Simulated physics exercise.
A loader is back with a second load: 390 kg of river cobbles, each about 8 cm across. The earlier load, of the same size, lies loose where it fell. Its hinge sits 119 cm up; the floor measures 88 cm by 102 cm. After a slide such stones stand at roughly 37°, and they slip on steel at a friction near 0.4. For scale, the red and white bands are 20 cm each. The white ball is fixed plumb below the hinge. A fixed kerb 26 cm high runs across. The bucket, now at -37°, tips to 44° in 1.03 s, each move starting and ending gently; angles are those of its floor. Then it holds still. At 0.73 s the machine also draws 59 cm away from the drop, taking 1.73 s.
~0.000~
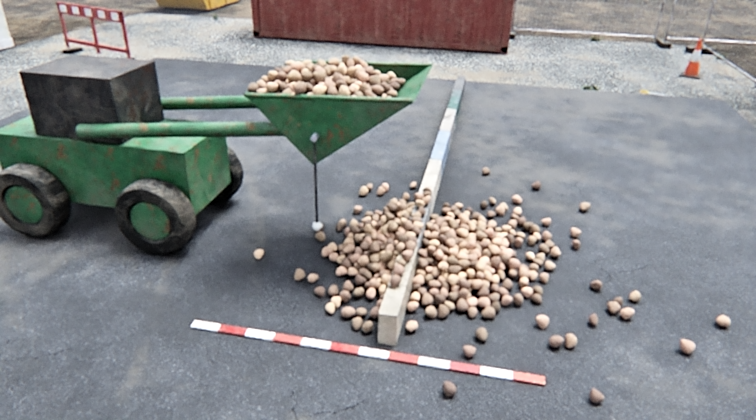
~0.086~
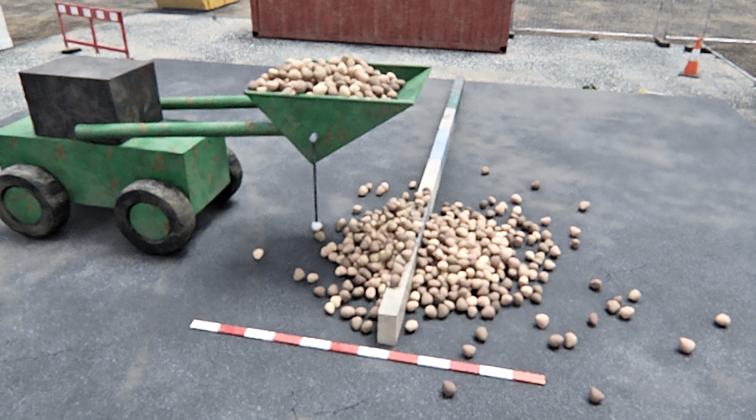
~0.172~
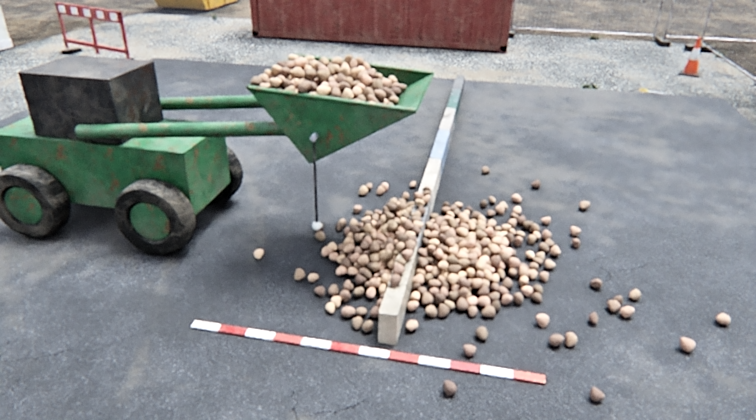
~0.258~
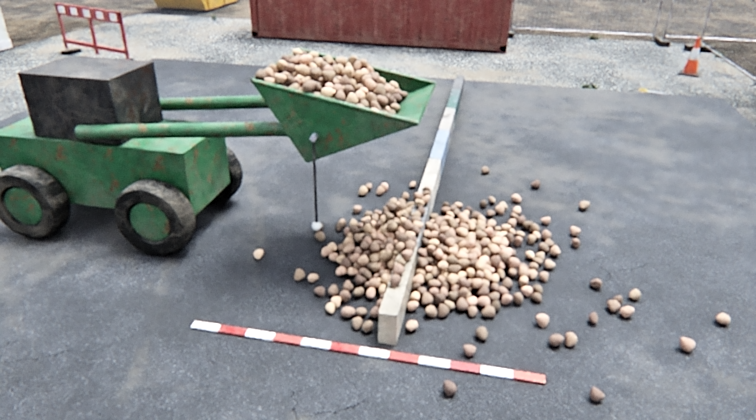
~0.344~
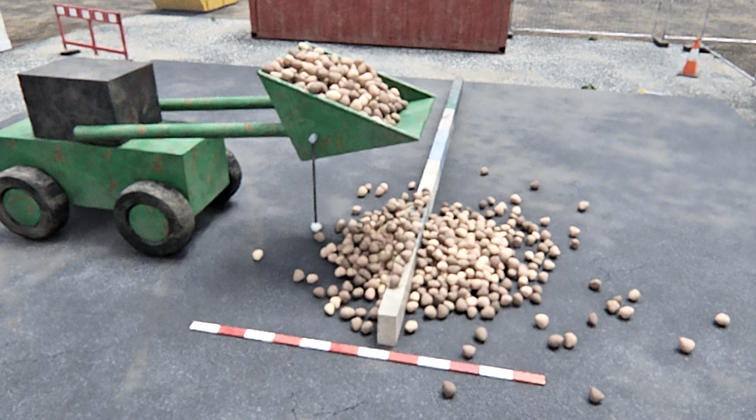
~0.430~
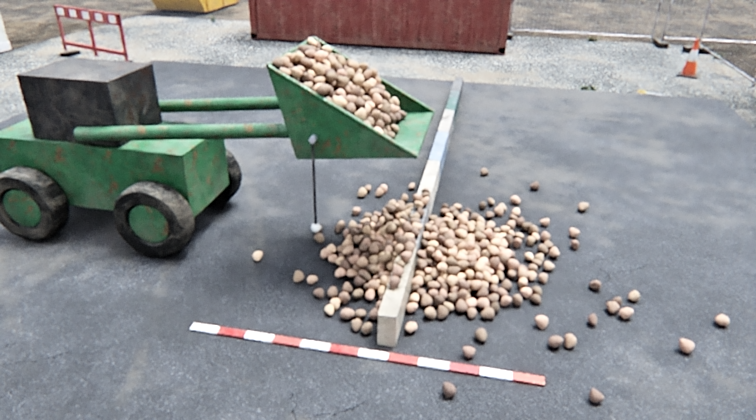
The green bucket of a small loader at left, heaped with pale and brown rounded stones, tilts slowly and smoothly forward, its lip lowering to the right as the stones shift with it. Below, a loose pile of similar stones lies still across a long pale kerb, behind a red and white striped strip. The steady camera looks down on grey paving, with a red container and barriers behind.
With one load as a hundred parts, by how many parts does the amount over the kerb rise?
Some 41 per cent is added.
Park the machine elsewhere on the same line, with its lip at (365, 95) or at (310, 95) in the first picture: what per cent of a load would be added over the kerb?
About 5 and 0 per cent.
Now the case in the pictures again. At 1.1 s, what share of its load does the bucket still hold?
Roughly 40 per cent is still inside.
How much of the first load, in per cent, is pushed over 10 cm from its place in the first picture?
Roughly 15 per cent of them.
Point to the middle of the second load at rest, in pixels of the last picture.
Around (395, 241).
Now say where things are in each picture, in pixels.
In the first picture, the bucket is at -37°, its lip at (413, 101); the top of the load is at (332, 67). The earlier load is highest near (413, 224), 31 cm above ground level, 43 % on this side of the kerb, 57 % over the kerb.
The second picture shows lip at (413, 104), floor tilted -35°, highest stones at (332, 67); the stones move at 0.2 m/s on average.
The third picture shows lip at (416, 111), floor tilted -31°, highest stones at (312, 64); the stones move at 0.3 m/s on average.
In the fourth picture, the bucket is at -24°, its lip at (418, 124); the top of the load is at (303, 59); the stones move at 0.4 m/s on average.
In the fifth picture, the bucket is at -16°, its lip at (419, 139); the top of the load is at (305, 54); the stones move at 0.5 m/s on average.
The sixth picture shows lip at (417, 157), floor tilted -6°, highest stones at (314, 50); the stones move at 0.5 m/s on average.
After 0.8 s the floor is at 31°; in per cent of one load, 100 in the bucket, 43 on this side of the kerb, 57 over the kerb; the foremost stones are at (632, 293).
After 1.1 s the floor is at 44°; in per cent of one load, 40 in the bucket, 90 on this side of the kerb, 71 over the kerb; the foremost stones are at (632, 293).
After 2.9 s the floor is at 44°; in per cent of one load, 0 in the bucket, 103 on this side of the kerb, 98 over the kerb; the foremost stones are at (639, 305).
After 5.5 s the floor is at 44°; in per cent of one load, 0 in the bucket, 103 on this side of the kerb, 98 over the kerb; the foremost stones are at (639, 305). Net gain over the kerb, 41.
